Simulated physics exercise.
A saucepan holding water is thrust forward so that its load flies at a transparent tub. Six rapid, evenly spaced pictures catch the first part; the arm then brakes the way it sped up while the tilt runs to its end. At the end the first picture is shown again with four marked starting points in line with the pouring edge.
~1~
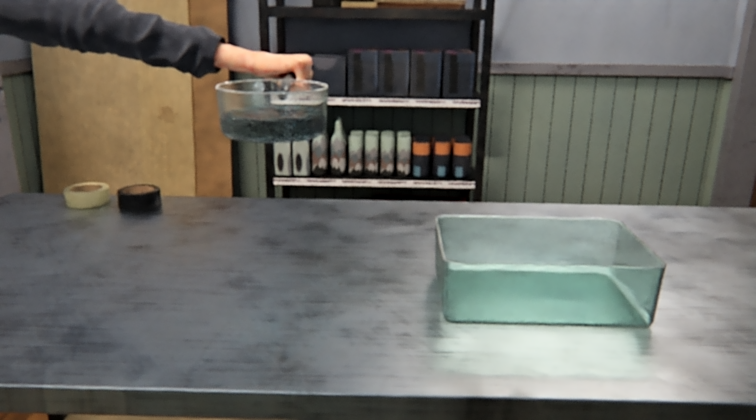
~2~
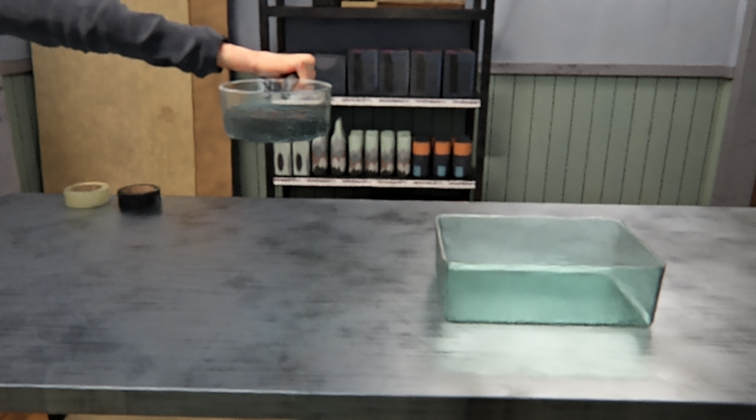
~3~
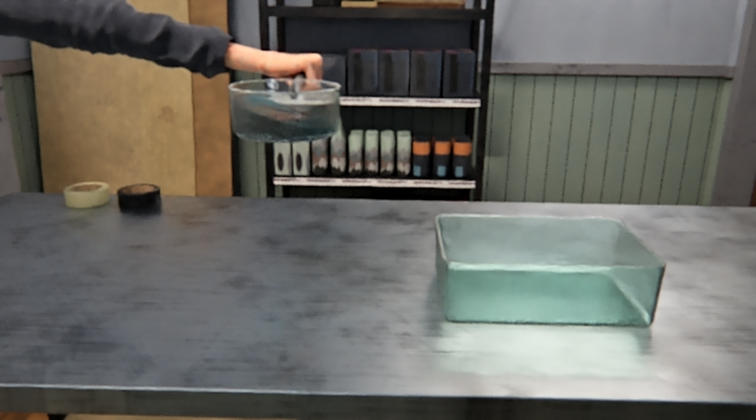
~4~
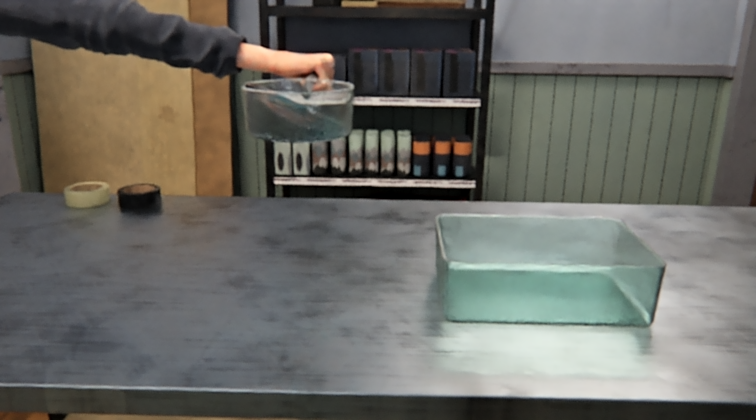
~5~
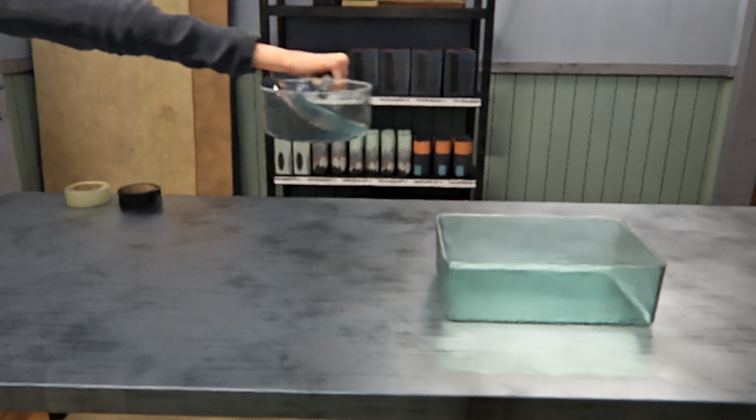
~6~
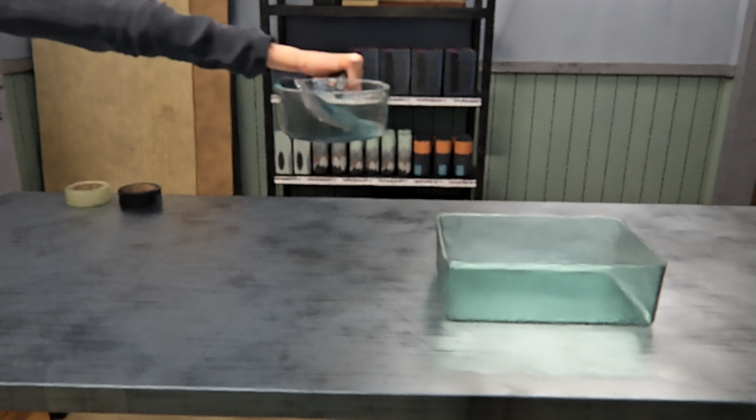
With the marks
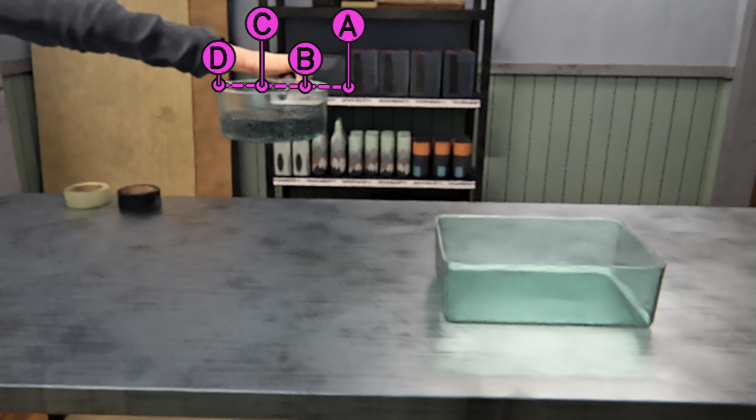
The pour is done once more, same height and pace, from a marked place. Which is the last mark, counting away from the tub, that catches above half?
Place A.
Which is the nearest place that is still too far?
Place B.
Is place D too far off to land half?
Yes.
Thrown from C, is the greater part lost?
Yes, that goes wrong.
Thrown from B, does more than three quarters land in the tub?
No, it does not.
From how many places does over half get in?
One.
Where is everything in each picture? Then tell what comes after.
Upright, lip at (325, 86); tub from (442, 320) to (652, 325); nothing has left yet, in the first picture.
Upright, lip at (328, 86); nothing has left yet, in the second picture.
Upright, lip at (338, 86); nothing has left yet, in the third picture.
Upright, lip at (352, 86); nothing has left yet, in the fourth picture.
Upright, lip at (369, 86); water is over the rim, down to (261, 84), in the fifth picture.
Upright, lip at (387, 86); water is over the rim, down to (277, 90), in the sixth picture.
On the marked copy, A at (348, 87); B at (305, 86); C at (262, 85); D at (218, 85).
With A, about 68 % lands in the tub, 20 % falls short and 12 % goes beside or beyond.
With B, about 36 % lands in the tub, 56 % falls short and 8 % goes beside or beyond.
With C, about 14 % lands in the tub, 84 % falls short.
With D, about 4 % lands in the tub, 96 % falls short.
